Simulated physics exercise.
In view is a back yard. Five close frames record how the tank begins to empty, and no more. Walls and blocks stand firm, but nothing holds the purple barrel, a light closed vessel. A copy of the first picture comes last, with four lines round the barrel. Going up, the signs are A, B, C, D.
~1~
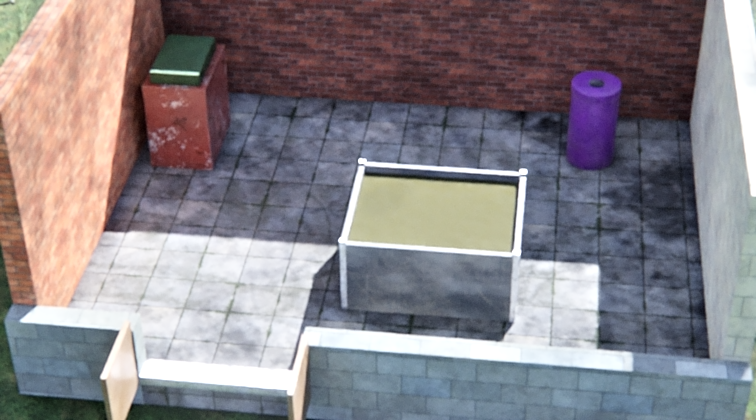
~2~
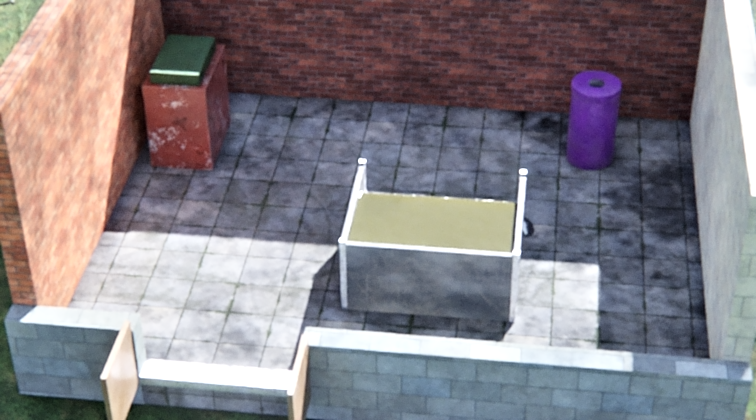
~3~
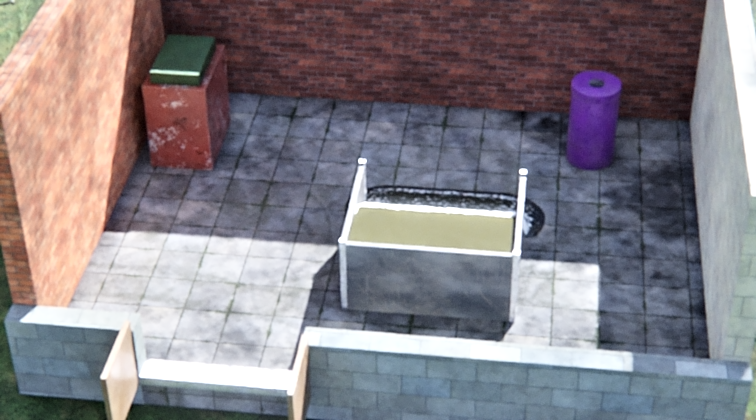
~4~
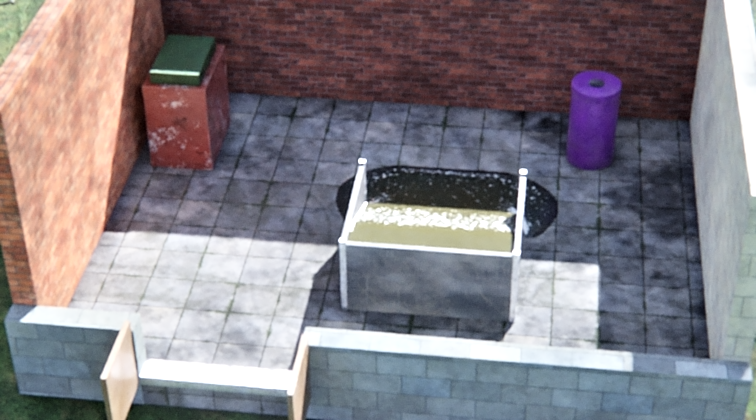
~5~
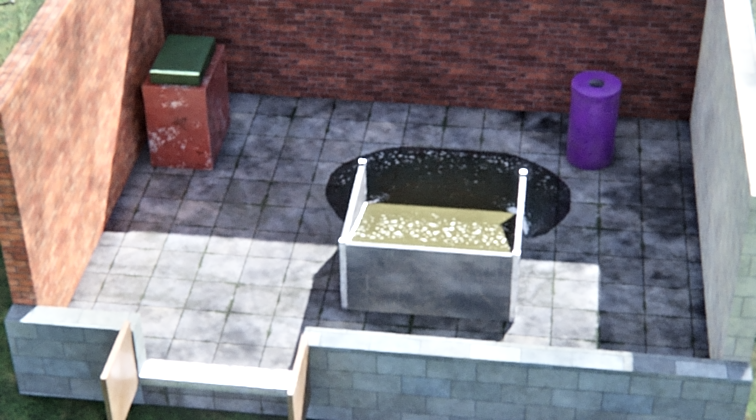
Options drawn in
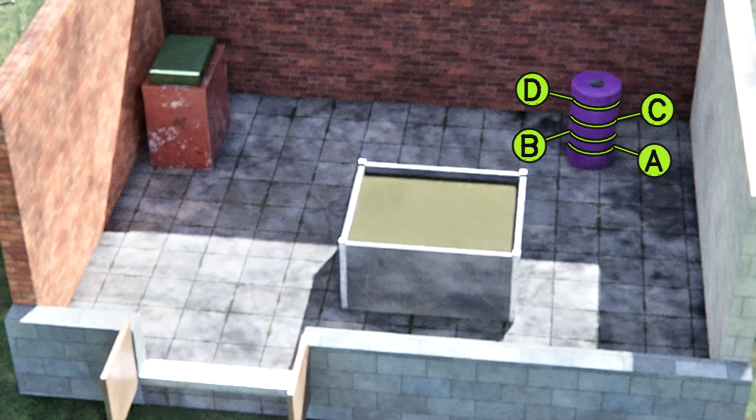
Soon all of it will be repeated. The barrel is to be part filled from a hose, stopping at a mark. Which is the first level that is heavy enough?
The limit is A.
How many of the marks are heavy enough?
All of them.
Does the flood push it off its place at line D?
No, that is safe.
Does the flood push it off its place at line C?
No, not at all.
On the marked copy, A at (591, 153); B at (592, 141); C at (594, 126); D at (595, 109); from the bottom up A, B, C, D.
With A, it does not move.
With B, it does not move.
With C, it does not move.
With D, it does not move.
